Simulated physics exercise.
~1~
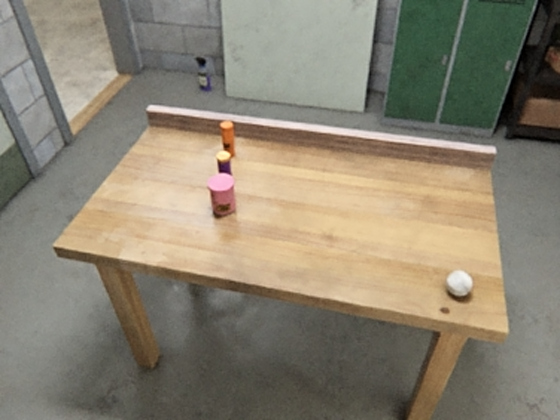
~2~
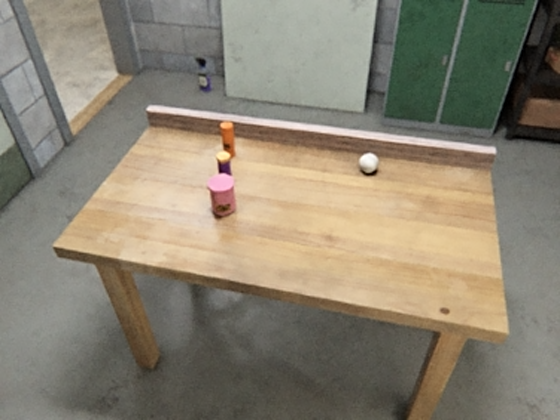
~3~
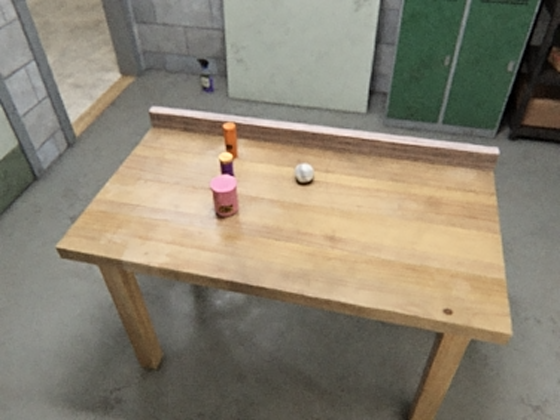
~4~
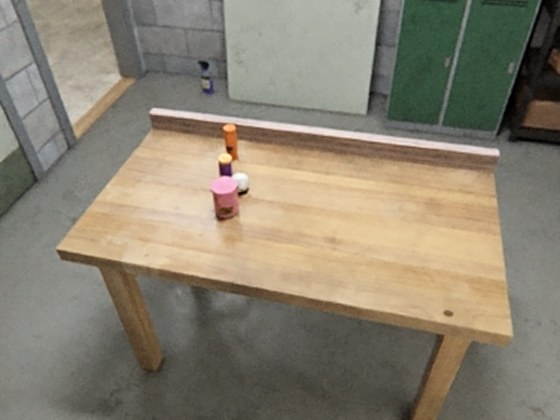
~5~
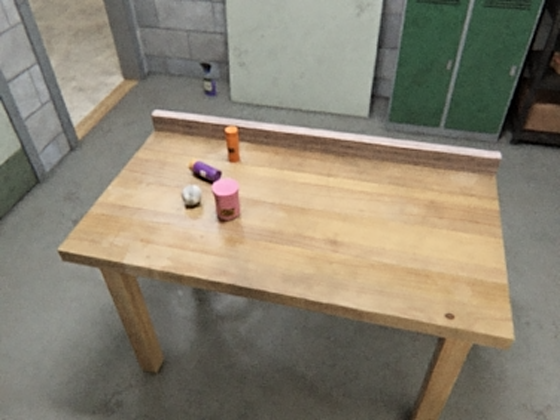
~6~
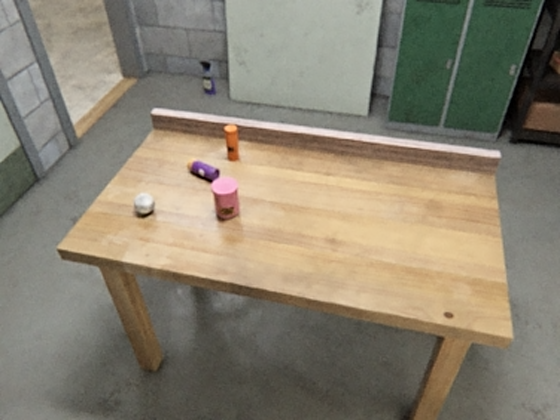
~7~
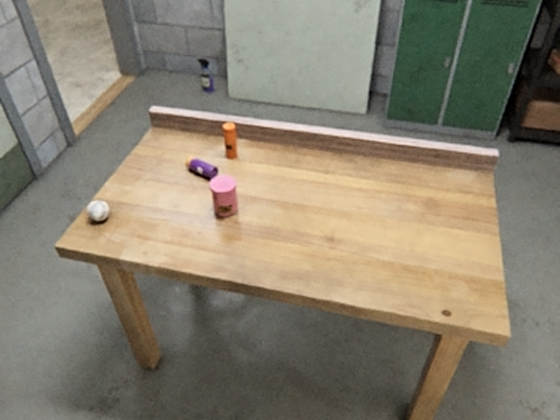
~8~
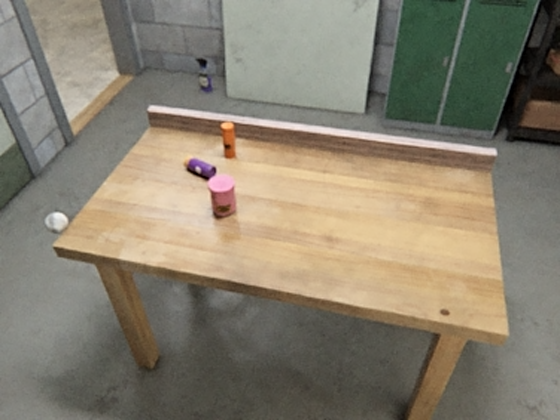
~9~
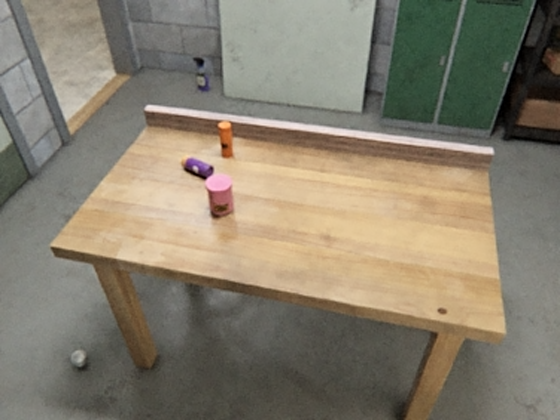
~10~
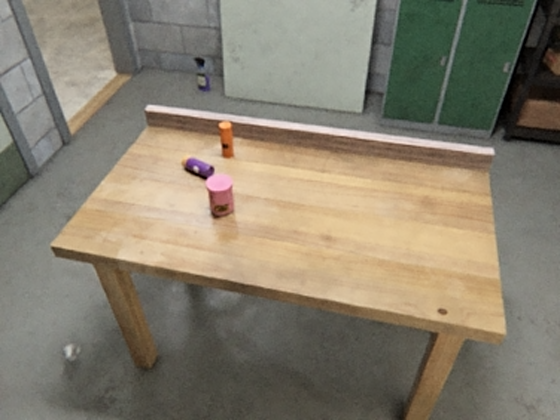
At first, a white ball is near the right front corner of a wooden table, with an orange shaker, a purple shaker and a pink tin standing upright left of centre. The ball travels up and left toward the raised strip along the far edge, then heads left and slightly back toward the front. It reaches the purple shaker beside the pink tin, and the shaker topples onto its side. The ball rolls on to the left and drops off the table's edge to the floor. The purple shaker ends lying down, while the orange shaker and pink tin still stand in place.
